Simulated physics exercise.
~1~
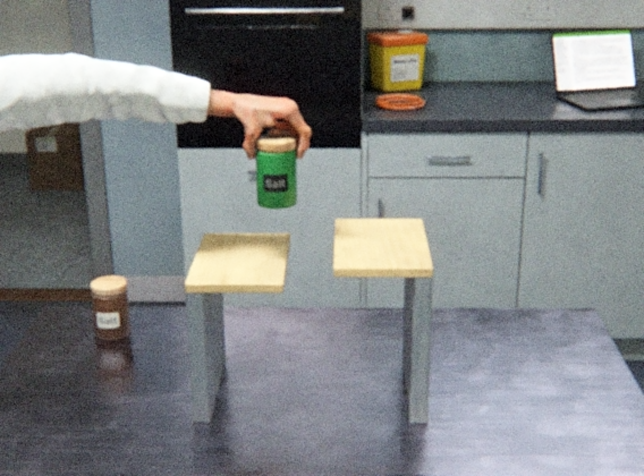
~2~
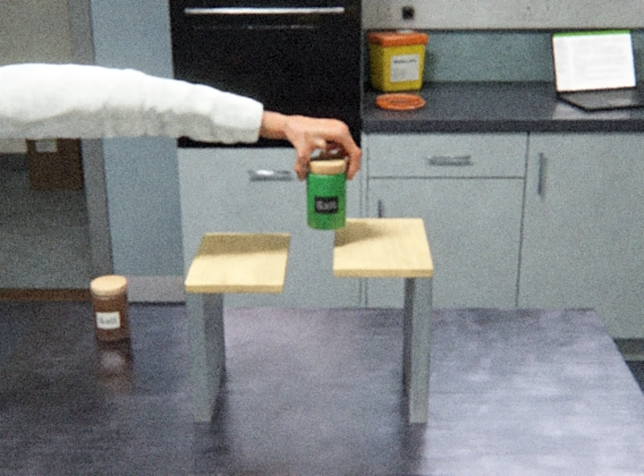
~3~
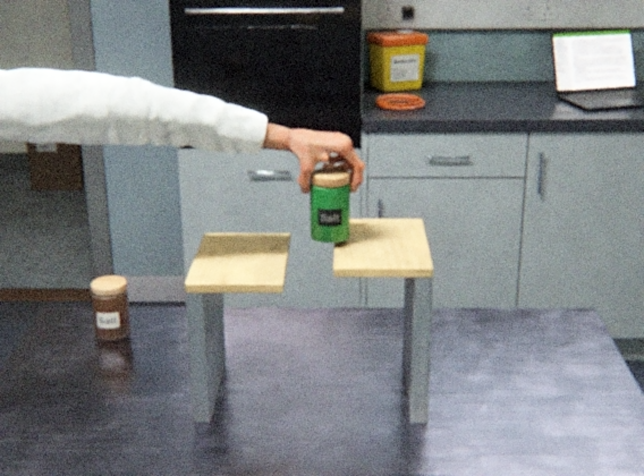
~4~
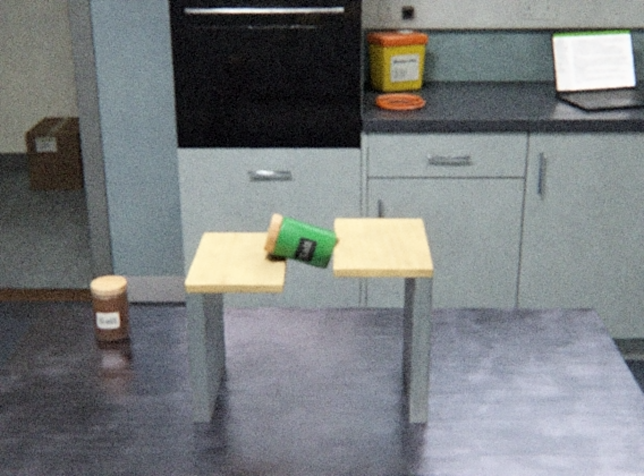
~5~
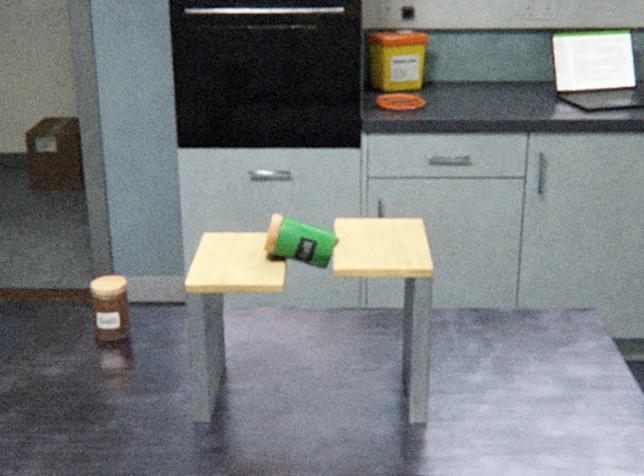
A green jar with a pale lid hangs upright from a hand in a white sleeve, seen from the front and slightly above in a kitchen. Below it, two light wooden ledges on grey supports stand on a dark table with a slot between them, and a brown jar sits to the left. The hand carries the green jar right, then lowers it slightly beside the right ledge. Released, the jar tips over to the left as the hand withdraws. It ends lodged across the slot, lid on the left ledge, while the brown jar stays put.
